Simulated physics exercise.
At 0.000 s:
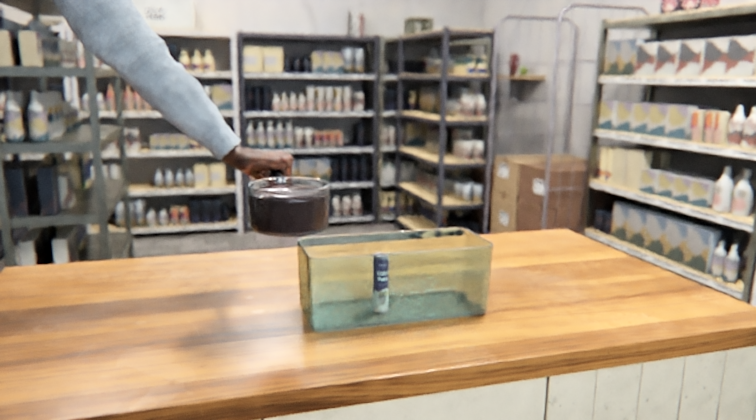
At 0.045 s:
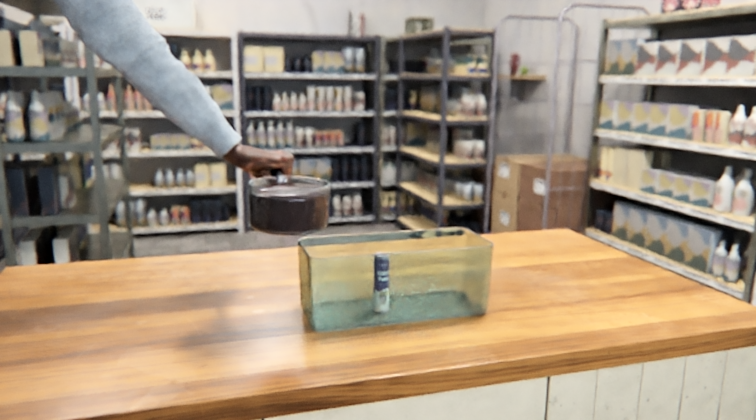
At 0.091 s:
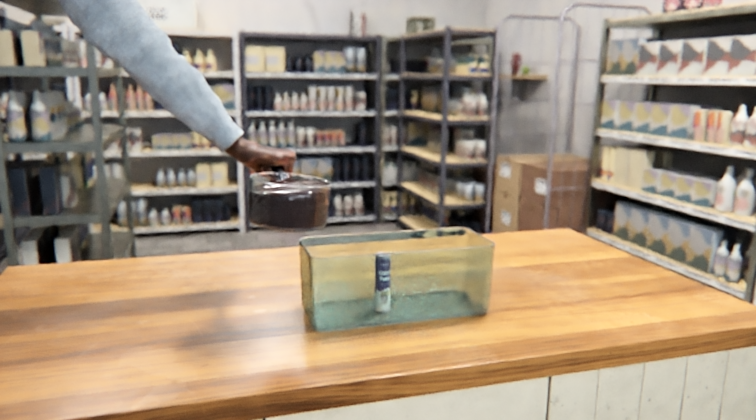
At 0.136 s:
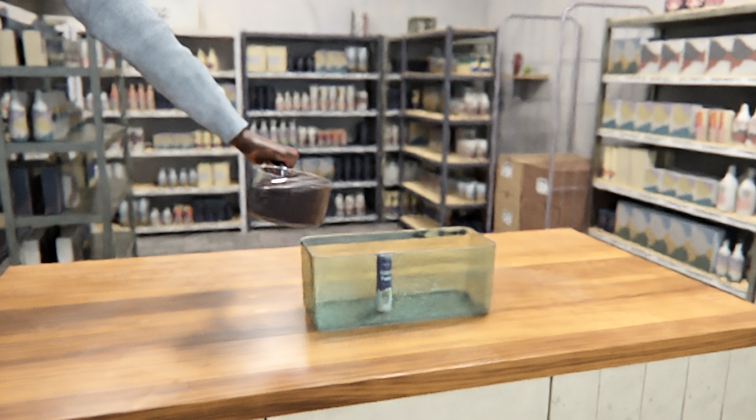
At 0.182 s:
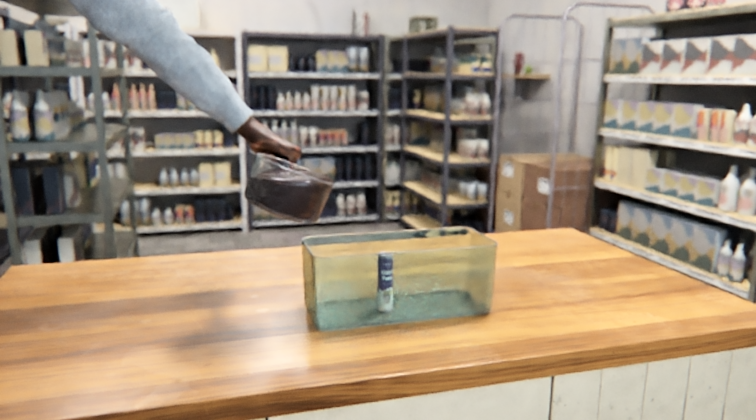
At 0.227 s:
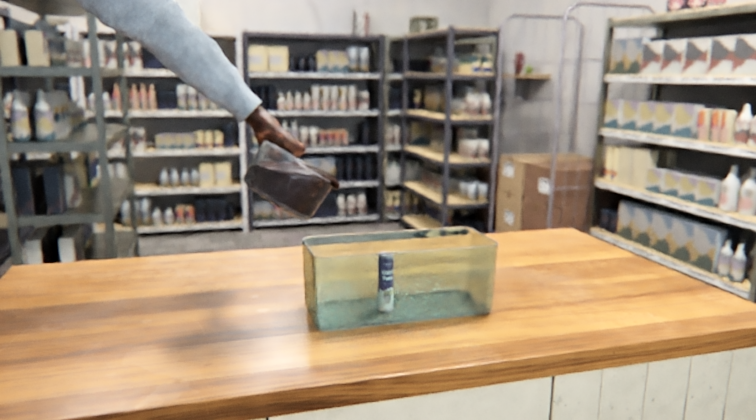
In a storeroom with stocked shelves, a hand tilting a small pot of dark liquid rightward above a glass basin holding a tin.
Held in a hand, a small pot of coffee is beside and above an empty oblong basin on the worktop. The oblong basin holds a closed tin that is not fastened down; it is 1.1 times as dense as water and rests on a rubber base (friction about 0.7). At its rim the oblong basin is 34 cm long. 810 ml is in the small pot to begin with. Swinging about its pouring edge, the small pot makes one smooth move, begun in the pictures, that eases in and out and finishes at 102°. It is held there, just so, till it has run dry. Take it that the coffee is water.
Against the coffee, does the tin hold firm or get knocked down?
It ends up erect.
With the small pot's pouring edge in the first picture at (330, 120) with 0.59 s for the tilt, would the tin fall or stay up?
Result: Tin tipped over.
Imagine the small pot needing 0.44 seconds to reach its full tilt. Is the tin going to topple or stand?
In that case the tin does not tip.
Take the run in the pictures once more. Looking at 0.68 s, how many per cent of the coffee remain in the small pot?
Around 5 percent of it.
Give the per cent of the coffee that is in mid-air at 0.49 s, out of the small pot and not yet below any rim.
Around 48 in a hundred.
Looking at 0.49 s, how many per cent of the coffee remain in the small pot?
Roughly 42 percent.
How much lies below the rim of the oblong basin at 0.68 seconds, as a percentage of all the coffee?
Some 80 percent of the total.
By 0.49 s the tilt is 94° and 43 per cent is still to pour; the tin stands where it began.
By 0.68 s the tilt is 102° and 5 per cent is still to pour; the tin stands where it began.
By 0.87 s the tilt is 102° and 1 per cent is still to pour; the tin stands where it began.
By 1.09 s the tilt is 102° and 0 per cent is still to pour; the tin stands where it began.
At rest the tin stands where it began.
